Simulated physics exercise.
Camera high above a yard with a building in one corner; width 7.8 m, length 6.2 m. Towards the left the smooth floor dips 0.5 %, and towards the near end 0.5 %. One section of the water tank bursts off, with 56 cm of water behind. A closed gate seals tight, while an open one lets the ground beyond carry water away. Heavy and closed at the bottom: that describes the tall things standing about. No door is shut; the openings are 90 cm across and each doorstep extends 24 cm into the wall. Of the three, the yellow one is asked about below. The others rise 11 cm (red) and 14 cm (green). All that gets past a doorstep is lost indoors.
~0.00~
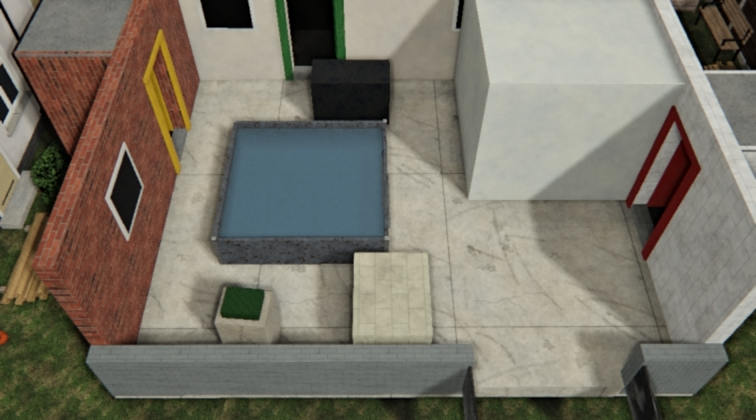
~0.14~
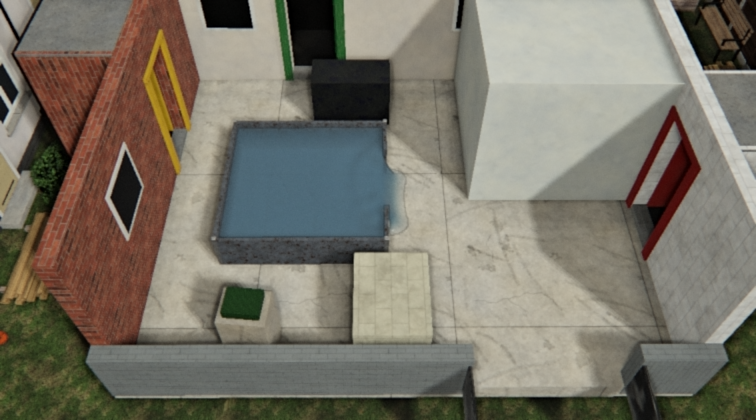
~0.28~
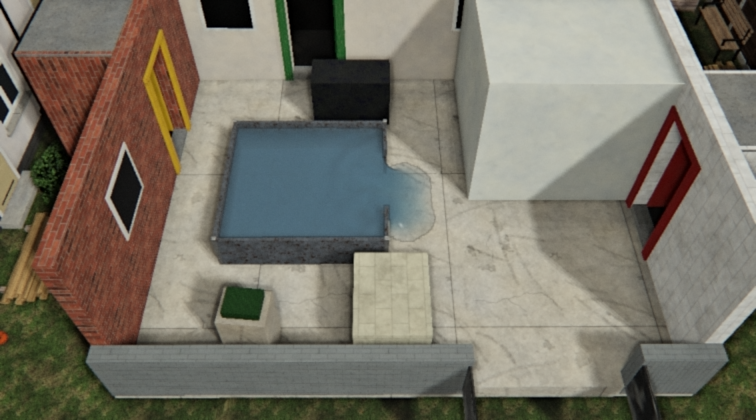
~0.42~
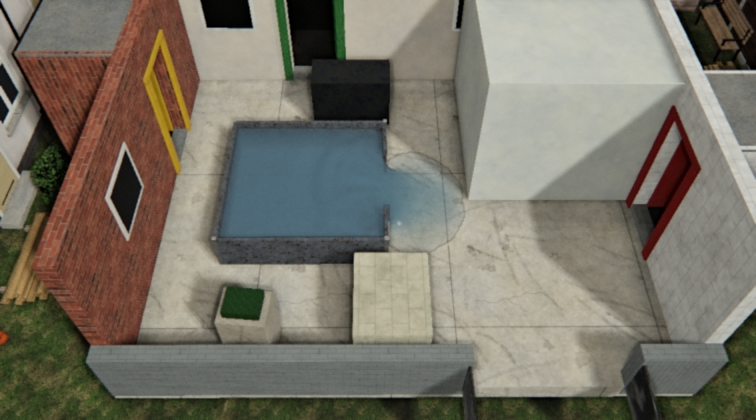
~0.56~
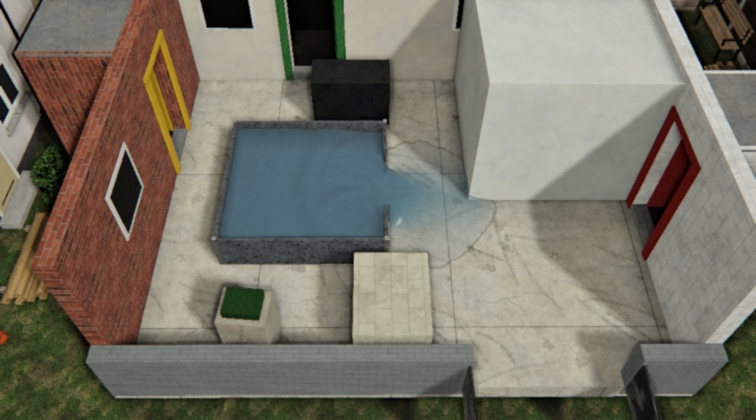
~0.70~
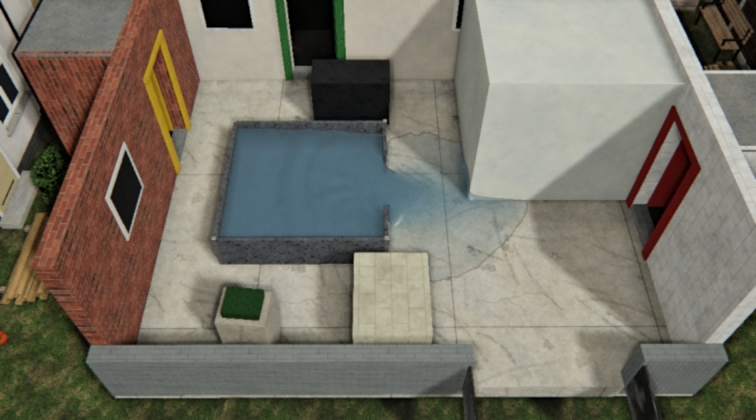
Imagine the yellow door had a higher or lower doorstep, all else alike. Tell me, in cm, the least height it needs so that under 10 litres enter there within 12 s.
Around 5.5 cm at the least.
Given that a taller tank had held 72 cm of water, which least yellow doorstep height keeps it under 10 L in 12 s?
It would take a step of about 8.0 cm.
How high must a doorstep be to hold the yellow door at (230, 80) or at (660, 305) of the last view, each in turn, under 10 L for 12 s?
Minimums: Roughly 10.0 cm and 16 cm.
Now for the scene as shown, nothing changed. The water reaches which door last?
Yellow.
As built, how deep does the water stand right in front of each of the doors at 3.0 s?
In cm: Red 18, yellow 0, green 3.
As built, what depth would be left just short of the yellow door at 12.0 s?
The depth there is around 6.0 cm.
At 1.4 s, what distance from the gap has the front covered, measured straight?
Around 4.2 m out.
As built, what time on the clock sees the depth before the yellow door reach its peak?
Around 8.5 seconds.
After 1.4 s water covers 25 % of the floor, deepest (38 cm) near (455, 185); it has not reached the yellow door.
After 3.0 s water covers 50 % of the floor, deepest (30 cm) near (677, 370); it has not reached the yellow door.
After 12.0 s water covers 95 % of the floor, deepest (13 cm) near (131, 372); 6 cm at the yellow door, 1 litre in over its 8 cm doorstep.
At the yellow door as built, the water arrived by 4.8 s and peaked near 8 cm at 8.6 s.
Run again over the same 12 s with other heights there, 16 litres in over 5 cm, 5 litres over 6.5 cm. The limit of 10 litres is kept from about 5.5 cm up.
